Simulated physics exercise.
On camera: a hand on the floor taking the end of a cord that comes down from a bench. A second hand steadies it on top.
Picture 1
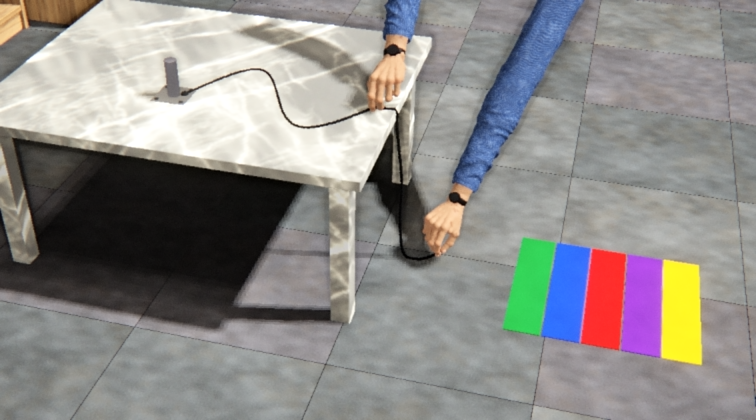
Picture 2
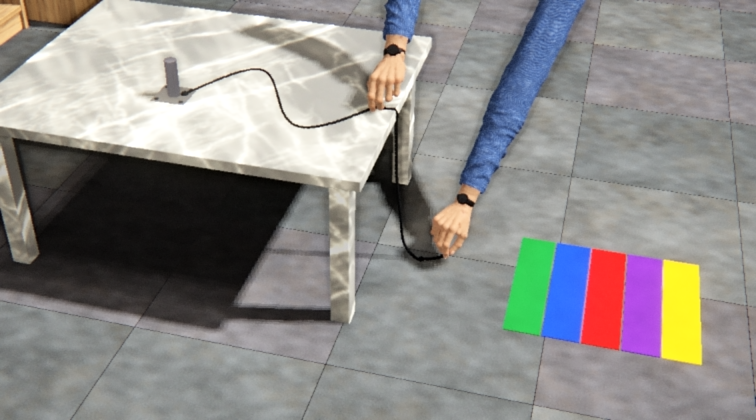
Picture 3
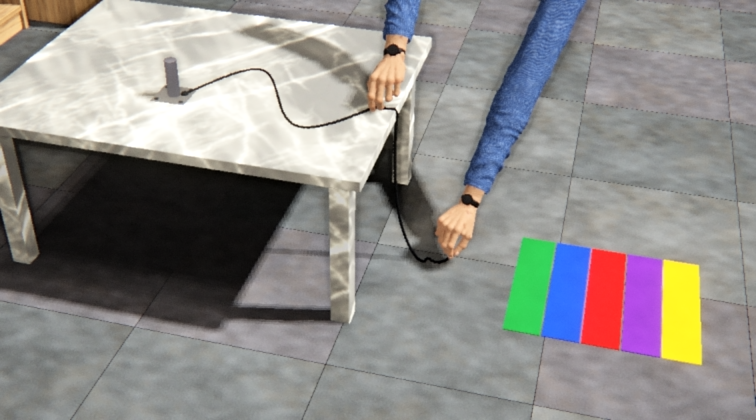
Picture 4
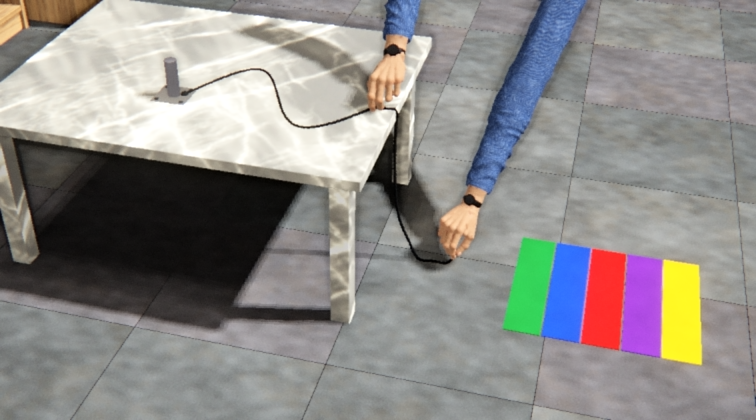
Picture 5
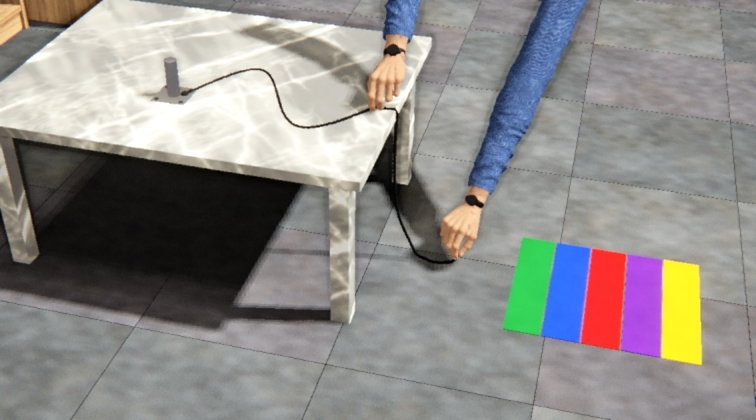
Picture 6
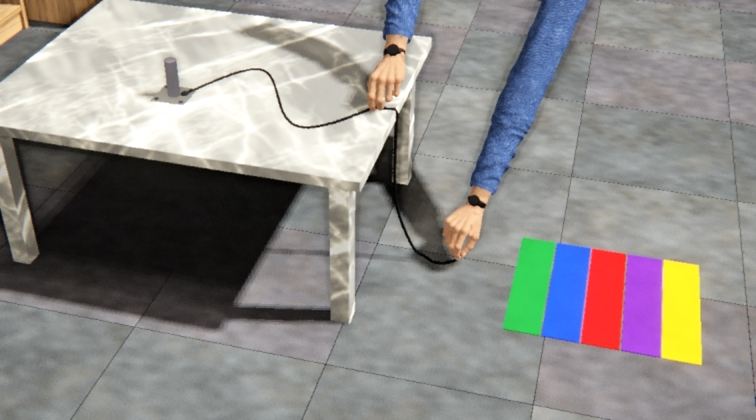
A hand near the floor drew the end of a black cord slightly to the right, toward the colored stripes, while another hand held the cord still at the edge of the marble-patterned table.
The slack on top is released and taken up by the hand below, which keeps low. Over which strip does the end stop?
Over yellow.
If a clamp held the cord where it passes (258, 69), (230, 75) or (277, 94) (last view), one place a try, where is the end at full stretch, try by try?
Near (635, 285), (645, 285) and (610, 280).
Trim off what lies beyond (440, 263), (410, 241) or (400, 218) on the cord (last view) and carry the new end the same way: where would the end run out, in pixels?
About (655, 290), (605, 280) and (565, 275).
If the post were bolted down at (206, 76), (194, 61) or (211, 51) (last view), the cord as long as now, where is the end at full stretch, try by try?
Near (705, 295), (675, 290) and (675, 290).
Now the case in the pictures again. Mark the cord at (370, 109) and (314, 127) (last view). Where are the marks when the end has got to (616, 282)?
At (422, 184), then (398, 130).
Early on, end near (616, 282); over red.
Midway, end near (660, 289); over purple.
At the end of the slack, end near (686, 293); over yellow. The end stops over the yellow strip.
